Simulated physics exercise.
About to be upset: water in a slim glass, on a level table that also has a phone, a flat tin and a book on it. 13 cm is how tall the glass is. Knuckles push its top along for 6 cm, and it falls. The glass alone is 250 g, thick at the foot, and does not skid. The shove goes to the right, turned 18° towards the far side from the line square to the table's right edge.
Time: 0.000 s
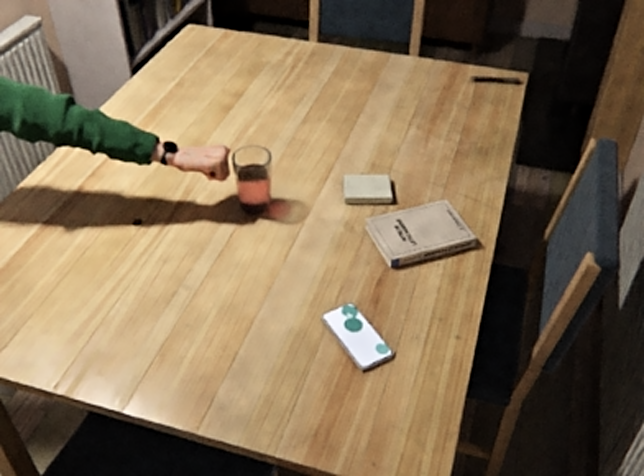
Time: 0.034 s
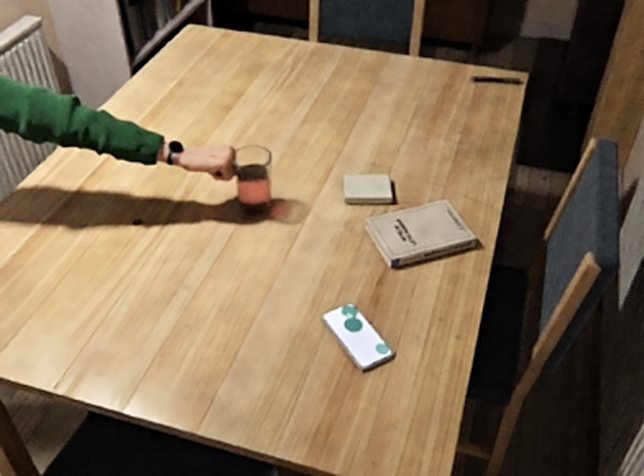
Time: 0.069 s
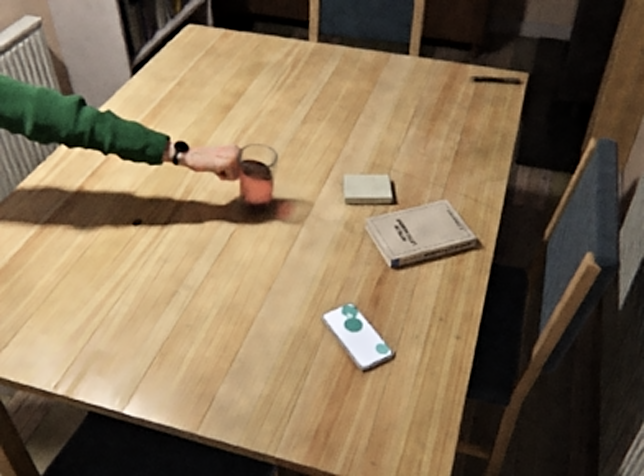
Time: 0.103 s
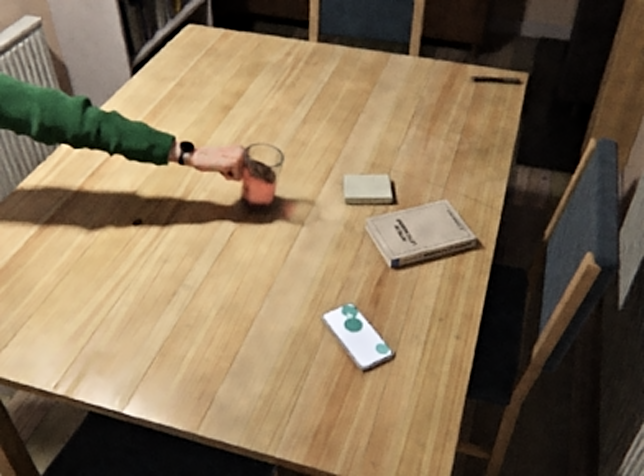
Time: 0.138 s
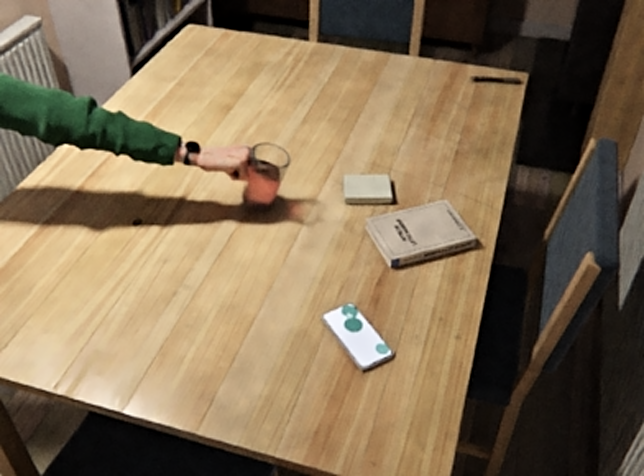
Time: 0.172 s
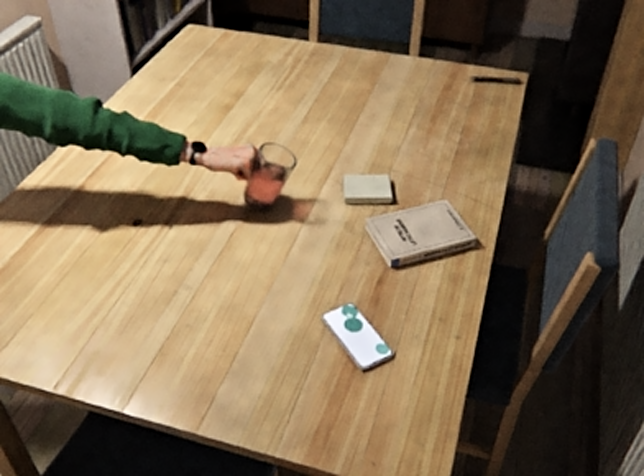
A hand in a green sleeve pressed its knuckles against the upper part of a glass of reddish liquid on a wooden table, gradually tilting it to the right while the nearby objects stayed still.
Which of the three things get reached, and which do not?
The phone is not reached, the flat tin is reached, the book is reached.
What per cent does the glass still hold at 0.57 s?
It works out to roughly 48 per cent.
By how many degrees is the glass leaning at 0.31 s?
Angle: Around 52°.
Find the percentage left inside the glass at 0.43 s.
It is roughly 88 percent.
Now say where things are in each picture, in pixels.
In the first picture, it leans 0°; the fist is at (219, 160); the water meets the walls at (238, 170) and (269, 176); the phone is at (357, 334); the flat tin is at (367, 186); the book is at (420, 228).
In the second picture, it leans 0°; the fist is at (225, 160); the water meets the walls at (238, 170) and (269, 176).
In the third picture, it leans 6°; the fist is at (230, 160); the water meets the walls at (240, 161) and (271, 176).
In the fourth picture, it leans 11°; the fist is at (236, 160); the water meets the walls at (246, 156) and (274, 179).
In the fifth picture, it leans 17°; the fist is at (242, 160); the water meets the walls at (250, 164) and (281, 178).
In the sixth picture, it leans 23°; the fist is at (247, 160); the water meets the walls at (253, 170) and (286, 178).
By 0.31 s the tilt is 51° and 100 per cent is in the glass, 0 has run off the table; wet so far, nothing.
By 0.43 s the tilt is 86° and 89 per cent is in the glass, 0 has run off the table; wet so far, flat tin.
By 0.57 s the tilt is 86° and 48 per cent is in the glass, 0 has run off the table; wet so far, flat tin, book.
By 0.81 s the tilt is 86° and 23 per cent is in the glass, 1 has run off the table; wet so far, flat tin, book.
At rest 6 per cent is in the glass, 24 has run off the table; wet so far, flat tin, book.
